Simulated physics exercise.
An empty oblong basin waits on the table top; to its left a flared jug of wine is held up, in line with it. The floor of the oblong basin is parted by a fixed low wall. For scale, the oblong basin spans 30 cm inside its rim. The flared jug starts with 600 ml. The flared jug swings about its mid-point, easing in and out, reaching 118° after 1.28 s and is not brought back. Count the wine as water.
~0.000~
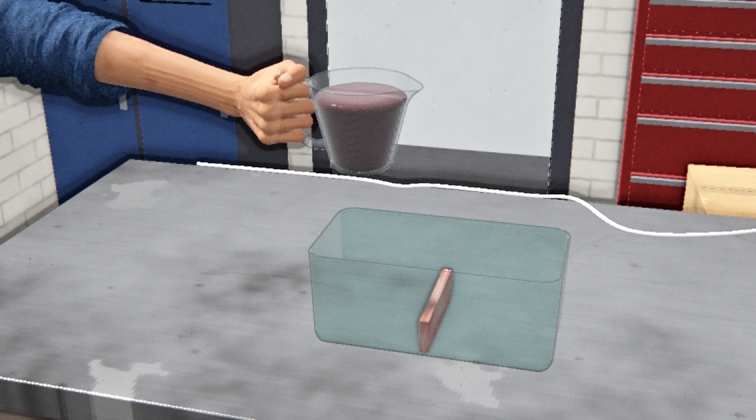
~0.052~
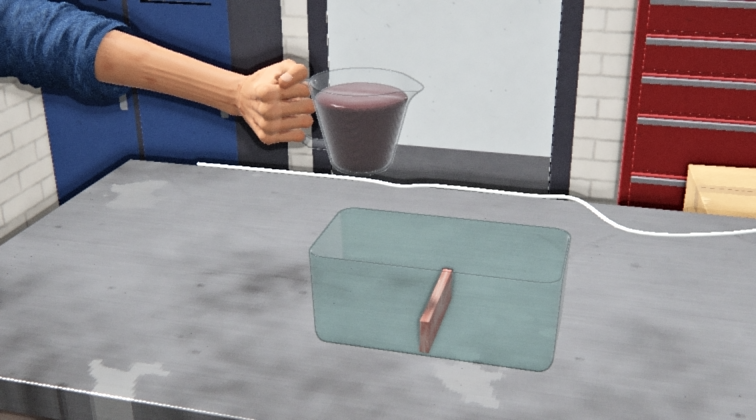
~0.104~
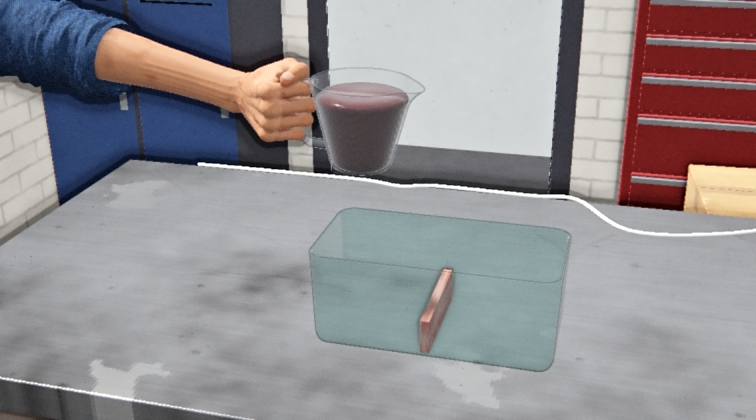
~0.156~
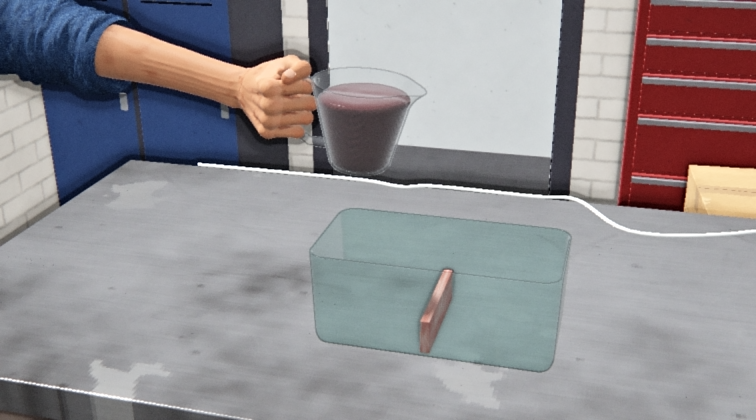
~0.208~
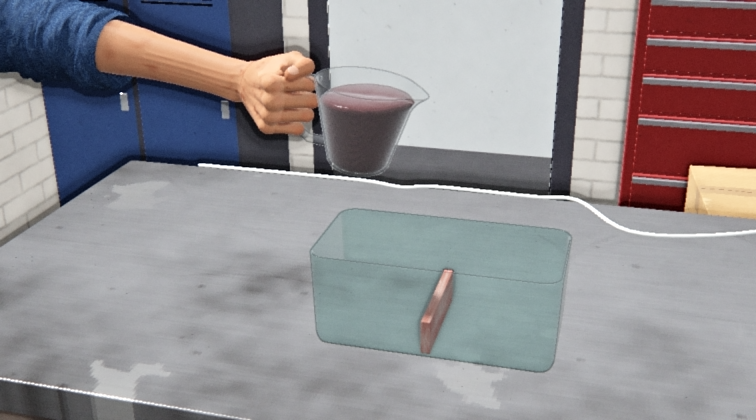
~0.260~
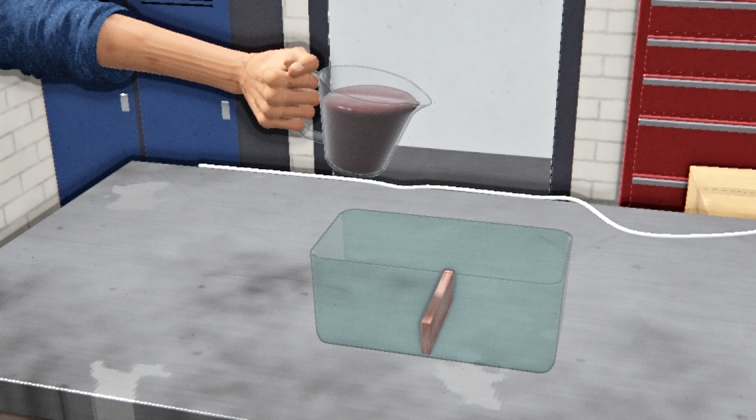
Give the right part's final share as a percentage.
The far part has some 86 per cent.
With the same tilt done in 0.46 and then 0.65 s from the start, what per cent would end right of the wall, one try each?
First 50, then 65 per cent.
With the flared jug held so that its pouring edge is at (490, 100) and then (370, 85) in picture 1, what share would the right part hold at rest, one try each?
In turn about 80 and 20 per cent.
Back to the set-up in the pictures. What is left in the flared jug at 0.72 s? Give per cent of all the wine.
Near 60 in a hundred.
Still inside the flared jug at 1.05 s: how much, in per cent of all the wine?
About 4 per cent.
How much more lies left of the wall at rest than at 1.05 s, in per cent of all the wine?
Near 6 in a hundred.
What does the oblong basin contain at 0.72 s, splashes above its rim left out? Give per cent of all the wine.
About 16 per cent.
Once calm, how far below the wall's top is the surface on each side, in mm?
Left about 42 mm, right about 22 mm.
By 0.72 s the tilt is 70° and 60 per cent is still to pour, 0 is left of the wall and 16 right of it.
By 1.05 s the tilt is 109° and 4 per cent is still to pour, 7 is left of the wall and 82 right of it.
By 1.40 s the tilt is 118° and 0 per cent is still to pour, 13 is left of the wall and 86 right of it.
By 1.78 s the tilt is 118° and 0 per cent is still to pour, 13 is left of the wall and 86 right of it.
At rest 13 per cent lies left of the wall, 86 right of it and 2 outside.
